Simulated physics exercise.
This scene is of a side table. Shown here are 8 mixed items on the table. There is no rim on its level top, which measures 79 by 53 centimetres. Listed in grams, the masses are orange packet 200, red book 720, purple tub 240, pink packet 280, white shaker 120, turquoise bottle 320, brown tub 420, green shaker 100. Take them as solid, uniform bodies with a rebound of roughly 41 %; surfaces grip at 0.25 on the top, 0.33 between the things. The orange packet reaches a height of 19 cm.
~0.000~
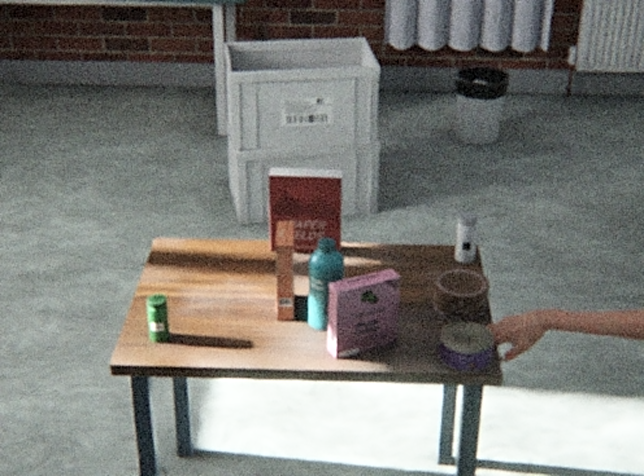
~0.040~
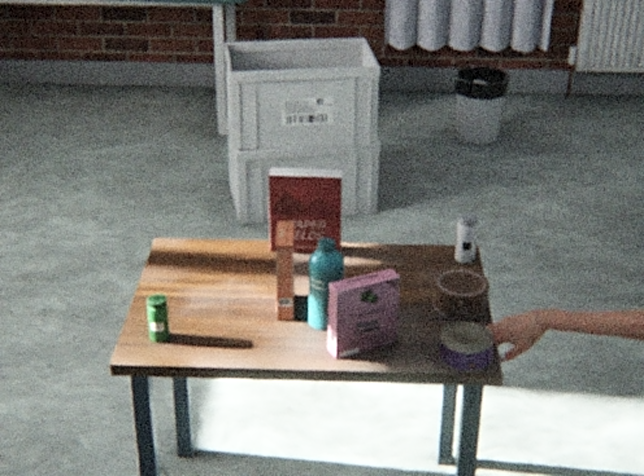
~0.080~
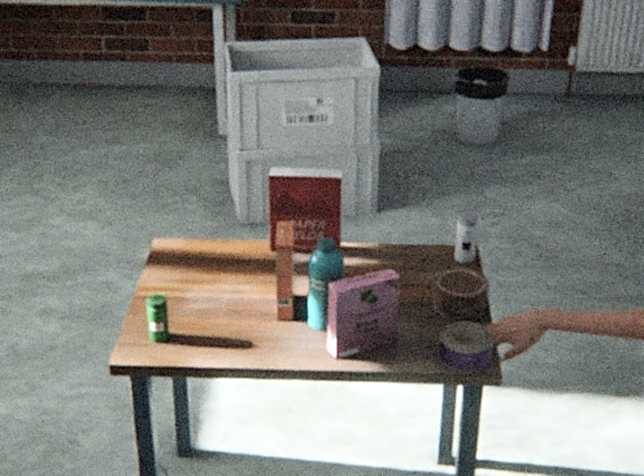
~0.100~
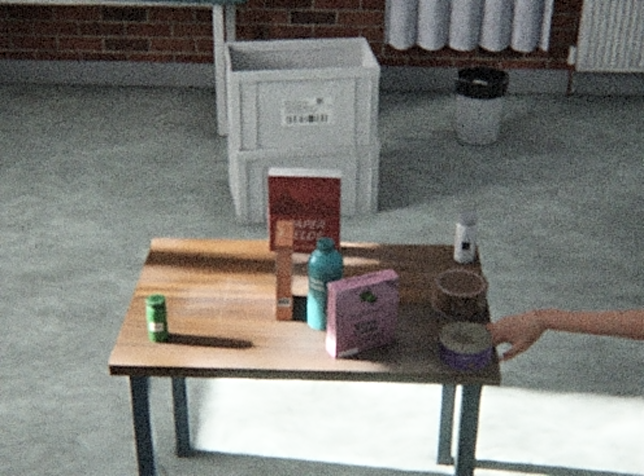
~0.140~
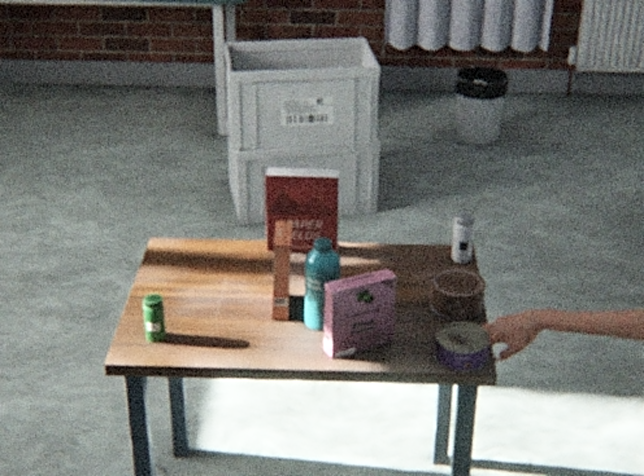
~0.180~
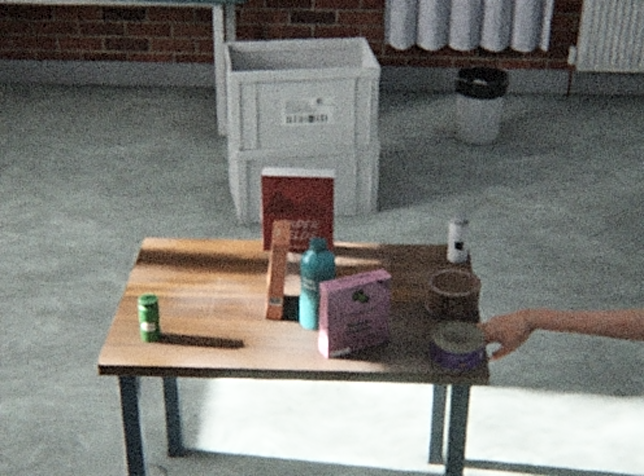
A wooden table holding various items shifts slightly left beside a hand at its right edge.
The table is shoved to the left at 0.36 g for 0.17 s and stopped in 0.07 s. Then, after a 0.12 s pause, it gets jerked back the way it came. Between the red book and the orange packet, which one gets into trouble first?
Of the two named, the second.
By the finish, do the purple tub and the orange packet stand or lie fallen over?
Here's how it ends: The purple tub never goes down, and the orange packet comes down.
After 0.38 s, table along by 7 cm; orange packet 10° off upright near (258, 269).
After 0.58 s, table along by 3 cm; orange packet 29° off upright near (250, 271); red book moved 2 cm near (285, 211); green shaker moved 3 cm.
After 0.78 s, orange packet on its side near (246, 291).
In the end (1.4 s), toppled on the table, orange packet; the other 7 under 5 cm from the start. At the end, from the last picture's camera, red book near (305, 211), orange packet near (245, 300). Red book was never lost; orange packet went at 0.60 s.
